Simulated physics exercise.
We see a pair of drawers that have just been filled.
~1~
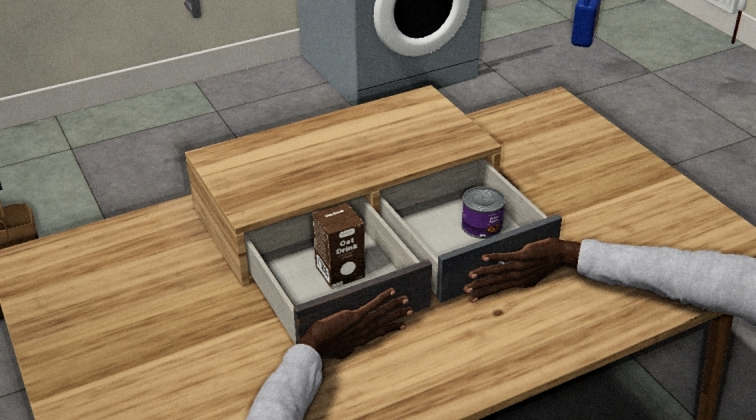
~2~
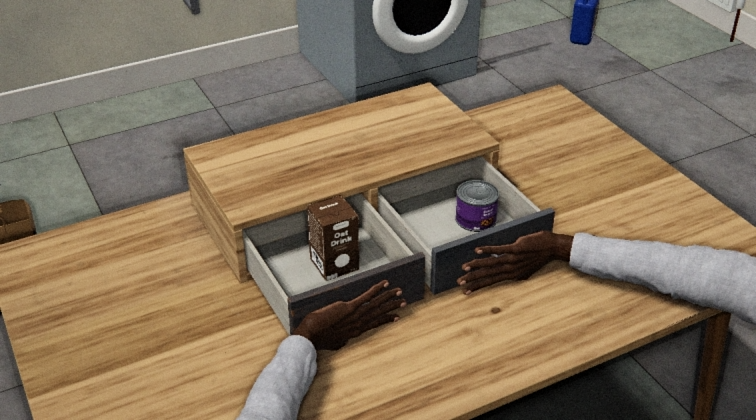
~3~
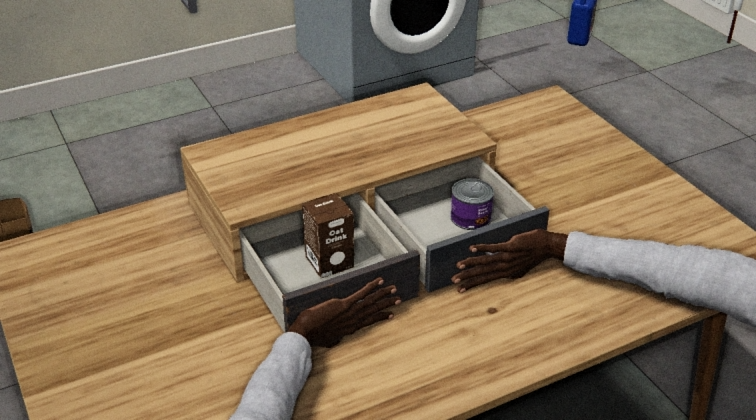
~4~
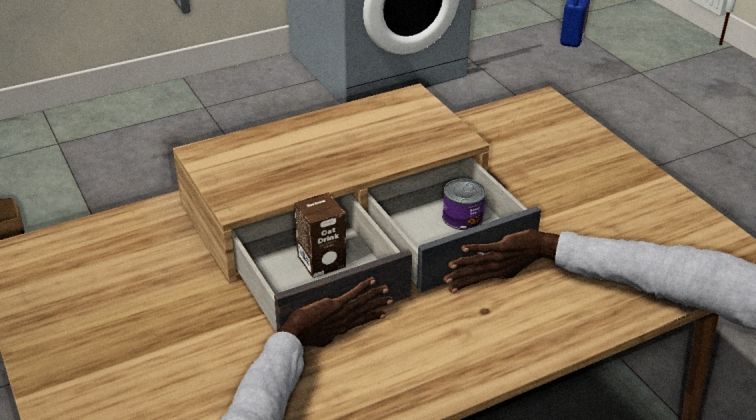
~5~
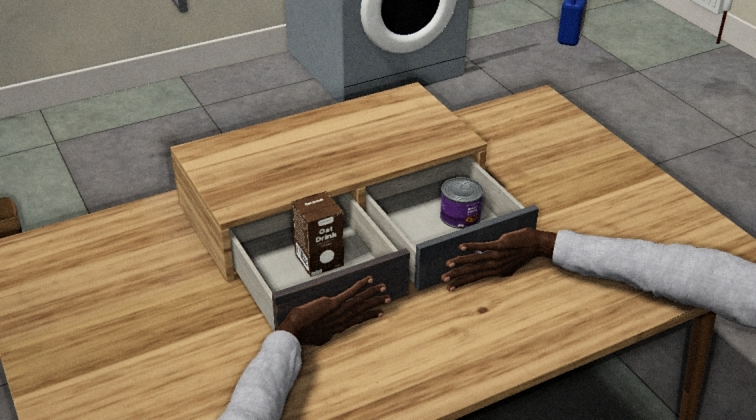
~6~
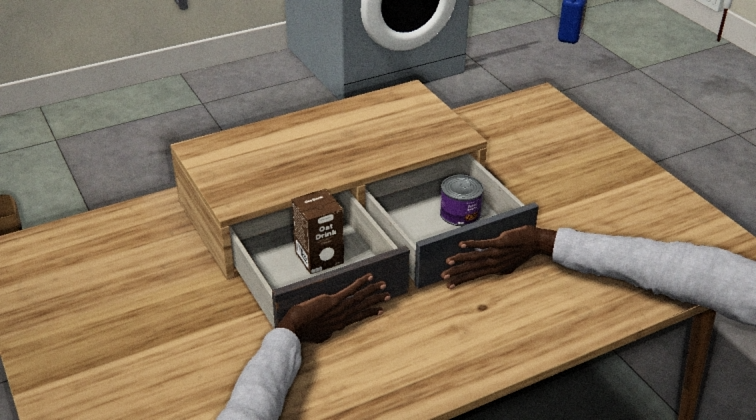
To begin with, two drawers stand wide open in a wooden chest on a table, a brown carton in the left one and a purple tin in the right, with a hand resting at each drawer front. The view shifts slightly, then settles, while the hands and drawers stay almost still.
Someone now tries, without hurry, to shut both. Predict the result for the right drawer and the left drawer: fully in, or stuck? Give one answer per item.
Right drawer: Fully in. Left drawer: Stuck.
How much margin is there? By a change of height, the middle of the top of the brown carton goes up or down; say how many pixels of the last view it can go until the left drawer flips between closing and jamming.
Downward, by some 8 pixels.
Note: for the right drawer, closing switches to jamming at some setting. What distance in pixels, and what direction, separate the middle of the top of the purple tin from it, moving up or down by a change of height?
Up, by around 12 pixels.
Then, 0.36 s on from there, right drawer starting in; left drawer starting in.
Then, 0.58 s on from there, right drawer about half in; left drawer about half in.
In the end, the right drawer closes; the left drawer jams.
